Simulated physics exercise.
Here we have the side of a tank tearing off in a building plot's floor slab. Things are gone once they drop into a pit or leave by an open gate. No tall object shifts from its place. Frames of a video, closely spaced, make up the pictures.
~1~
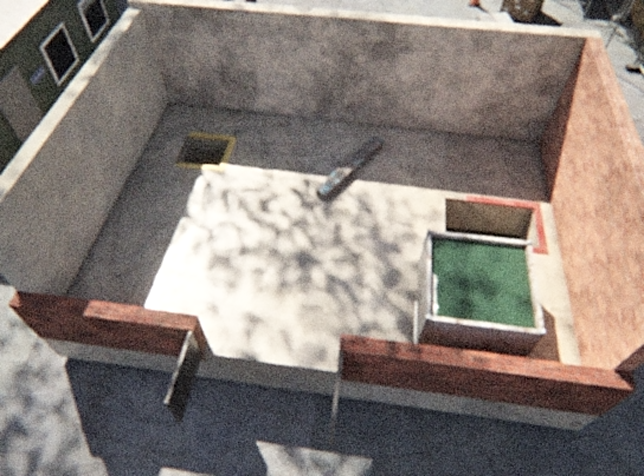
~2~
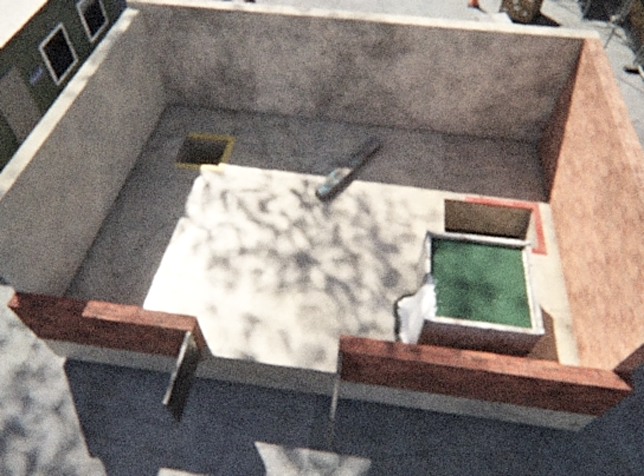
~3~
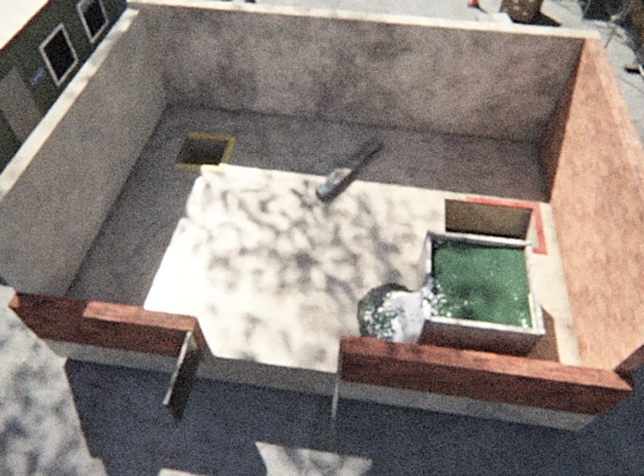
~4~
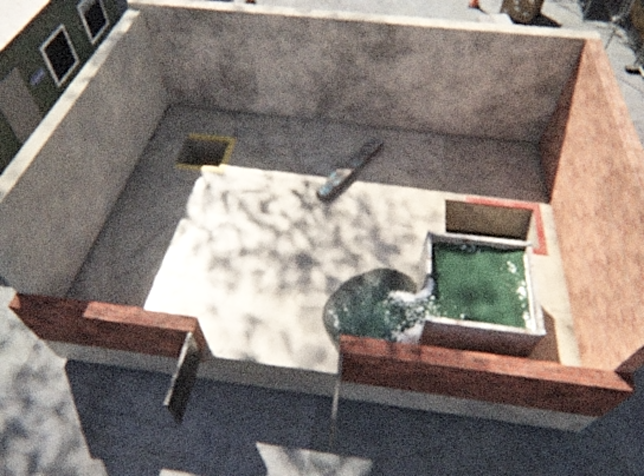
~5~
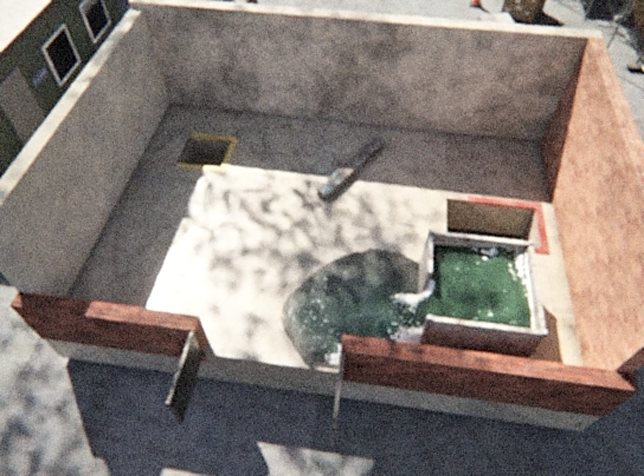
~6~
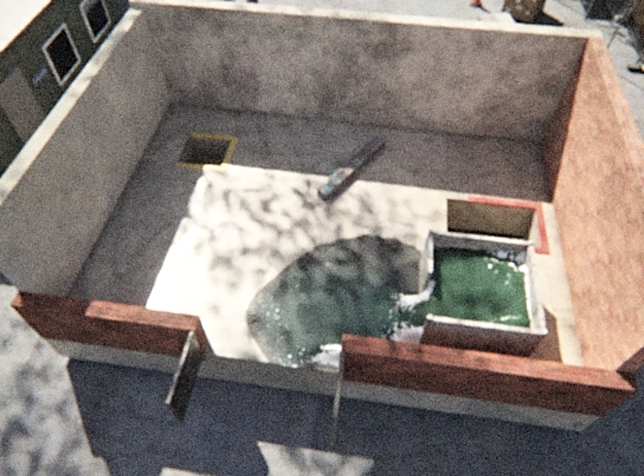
To begin with, an open tank of green water stands still in the right part of a walled plot. Its left side gives way and white, foaming water bursts onto the pale floor, then spreads leftward in a widening, rounded green pool along the low front wall while the tank's level drops.
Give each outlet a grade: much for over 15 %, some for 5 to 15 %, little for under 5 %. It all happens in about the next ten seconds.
Grades: Gate - much, yellow pit - much, red pit - little.
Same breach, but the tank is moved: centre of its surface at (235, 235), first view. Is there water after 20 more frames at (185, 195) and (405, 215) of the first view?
Swamped, untouched.
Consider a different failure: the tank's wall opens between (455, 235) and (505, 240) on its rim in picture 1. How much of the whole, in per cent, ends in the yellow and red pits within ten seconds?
Parts in a hundred: Yellow 0, red 75.
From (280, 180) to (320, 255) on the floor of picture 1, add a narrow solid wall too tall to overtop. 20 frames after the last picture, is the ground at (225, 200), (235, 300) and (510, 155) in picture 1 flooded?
Running through them in order, the first comes out taken by the flood, the second taken by the flood and the last free from flooding.
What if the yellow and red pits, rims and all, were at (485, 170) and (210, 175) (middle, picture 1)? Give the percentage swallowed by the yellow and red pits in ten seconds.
Per cent, approx.: Yellow 0, red 30.
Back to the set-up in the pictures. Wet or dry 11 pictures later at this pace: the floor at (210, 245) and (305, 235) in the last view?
One after the other: Waterlogged, waterlogged.
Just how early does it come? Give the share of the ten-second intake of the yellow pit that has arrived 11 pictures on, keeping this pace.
It should be near 0 percent of the ten-second total.
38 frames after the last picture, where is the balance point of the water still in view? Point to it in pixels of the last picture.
At roughly (275, 246).
A moment on, water covers 30 % of the floor; the gate 3 %, the yellow pit 0 %, the red pit 0 %.
Next, water covers 45 % of the floor; the gate 7 %, the yellow pit 0 %, the red pit 0 %.
Then, water covers 50 % of the floor; the gate 11 %, the yellow pit 2 %, the red pit 0 %.
Later, water covers 55 % of the floor; the gate 15 %, the yellow pit 11 %, the red pit 0 %.
In the end, water covers 70 % of the floor; the gate 19 %, the yellow pit 20 %, the red pit 1 %.
